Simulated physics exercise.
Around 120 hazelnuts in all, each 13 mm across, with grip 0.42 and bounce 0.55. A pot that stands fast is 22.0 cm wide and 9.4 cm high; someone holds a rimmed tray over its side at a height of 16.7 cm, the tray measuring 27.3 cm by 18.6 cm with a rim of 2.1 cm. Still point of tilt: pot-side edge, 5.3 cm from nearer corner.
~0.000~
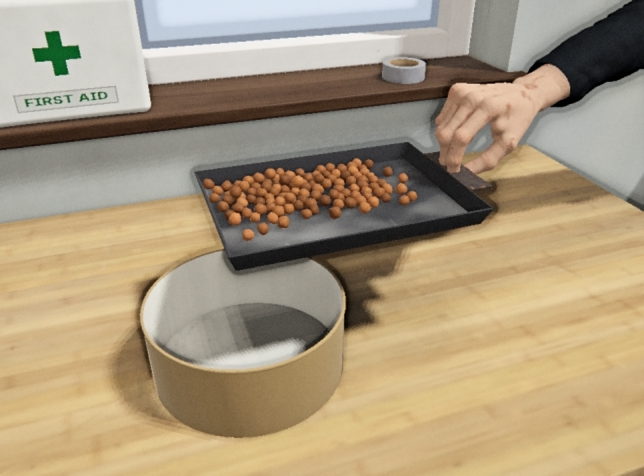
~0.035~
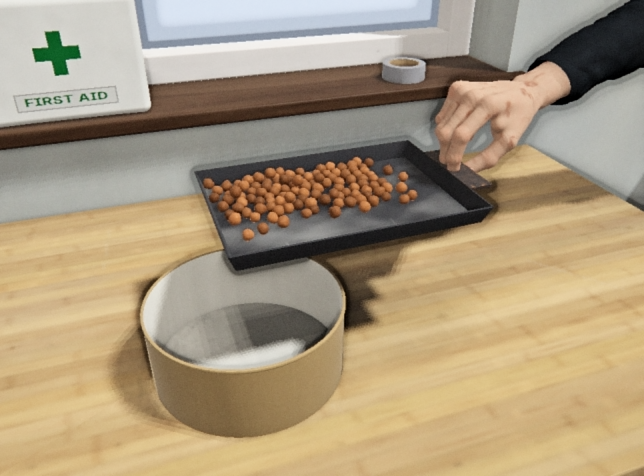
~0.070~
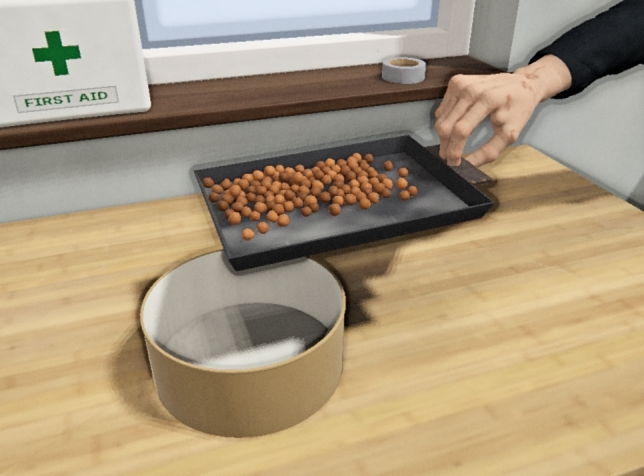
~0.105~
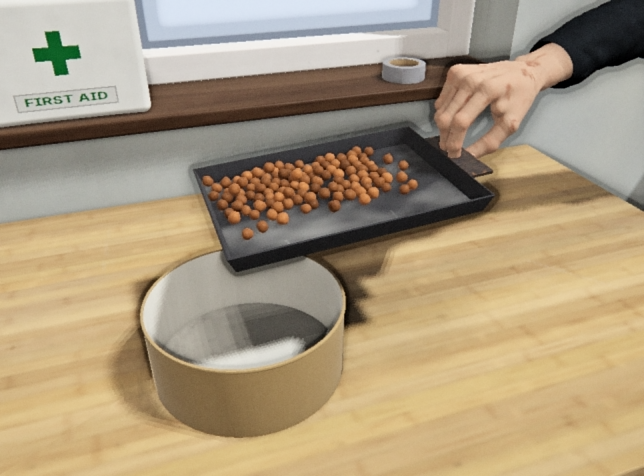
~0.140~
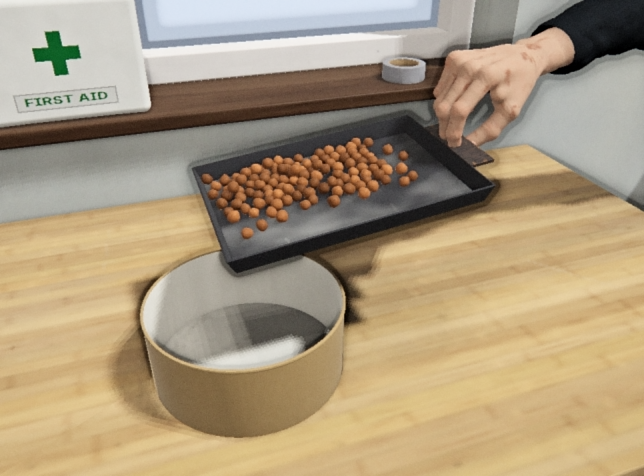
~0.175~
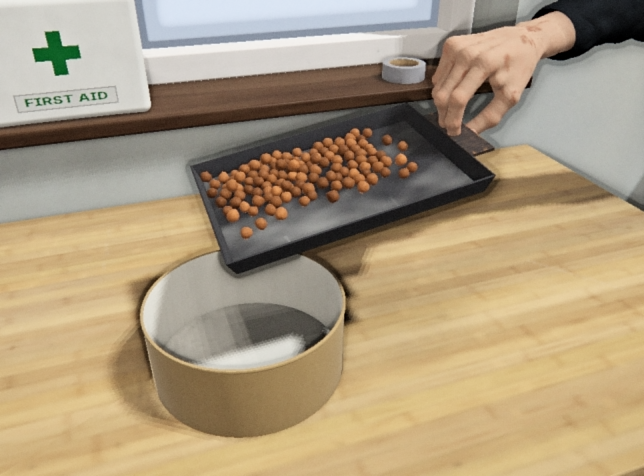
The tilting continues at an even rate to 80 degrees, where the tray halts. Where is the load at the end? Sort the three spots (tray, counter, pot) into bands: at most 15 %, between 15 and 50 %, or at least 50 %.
Tray: Up to 15 %; counter: Up to 15 %; pot: 50 % or more.
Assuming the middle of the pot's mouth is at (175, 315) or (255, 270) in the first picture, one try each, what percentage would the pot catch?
I'd say some 100 per cent for the first and some 15 per cent for the second.
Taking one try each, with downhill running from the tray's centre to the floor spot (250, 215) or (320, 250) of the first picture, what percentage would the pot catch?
Some 65 and 90 per cent.
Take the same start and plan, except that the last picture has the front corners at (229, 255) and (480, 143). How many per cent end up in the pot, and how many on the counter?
In the pot: 60 per cent; on the counter: 40 per cent.
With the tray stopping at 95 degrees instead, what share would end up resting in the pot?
Near 95 %, then.
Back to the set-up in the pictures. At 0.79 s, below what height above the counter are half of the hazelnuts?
Roughly 20 centimetres, more or less.
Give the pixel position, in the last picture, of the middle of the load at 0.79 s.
I reckon close to (217, 229).
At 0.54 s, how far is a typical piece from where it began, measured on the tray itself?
It has moved some 7 cm from its start.
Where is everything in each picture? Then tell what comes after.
The first picture shows tray tilt 0 degrees, front corners at (235, 252) and (483, 206); middle of the pieces at (305, 188); pot at (245, 299).
The second picture shows tray tilt 0 degrees, front corners at (235, 252) and (483, 205); middle of the pieces at (305, 187).
The third picture shows tray tilt 2 degrees, front corners at (234, 253) and (484, 200); middle of the pieces at (305, 185).
The fourth picture shows tray tilt 4 degrees, front corners at (234, 254) and (484, 193), lowest corner left front; middle of the pieces at (305, 181).
The fifth picture shows tray tilt 7 degrees, front corners at (233, 255) and (485, 184), lowest corner left front; middle of the pieces at (304, 176).
The sixth picture shows tray tilt 10 degrees, front corners at (232, 257) and (485, 174), lowest corner left front; middle of the pieces at (303, 170); pot at (245, 299). The tray's pace is about 90 degrees a second.
After 0.54 s, tilt 44 degrees; the tray holds 100 %, the pot 0 %.
After 0.79 s, tilt 67 degrees; the tray holds 80 %, the pot 5 %.
After 1.15 s, tilt 80 degrees; the tray holds 10 %, the pot 75 %.
At rest (2.3 s), tray 0 %, counter 5 %, pot 95 %.
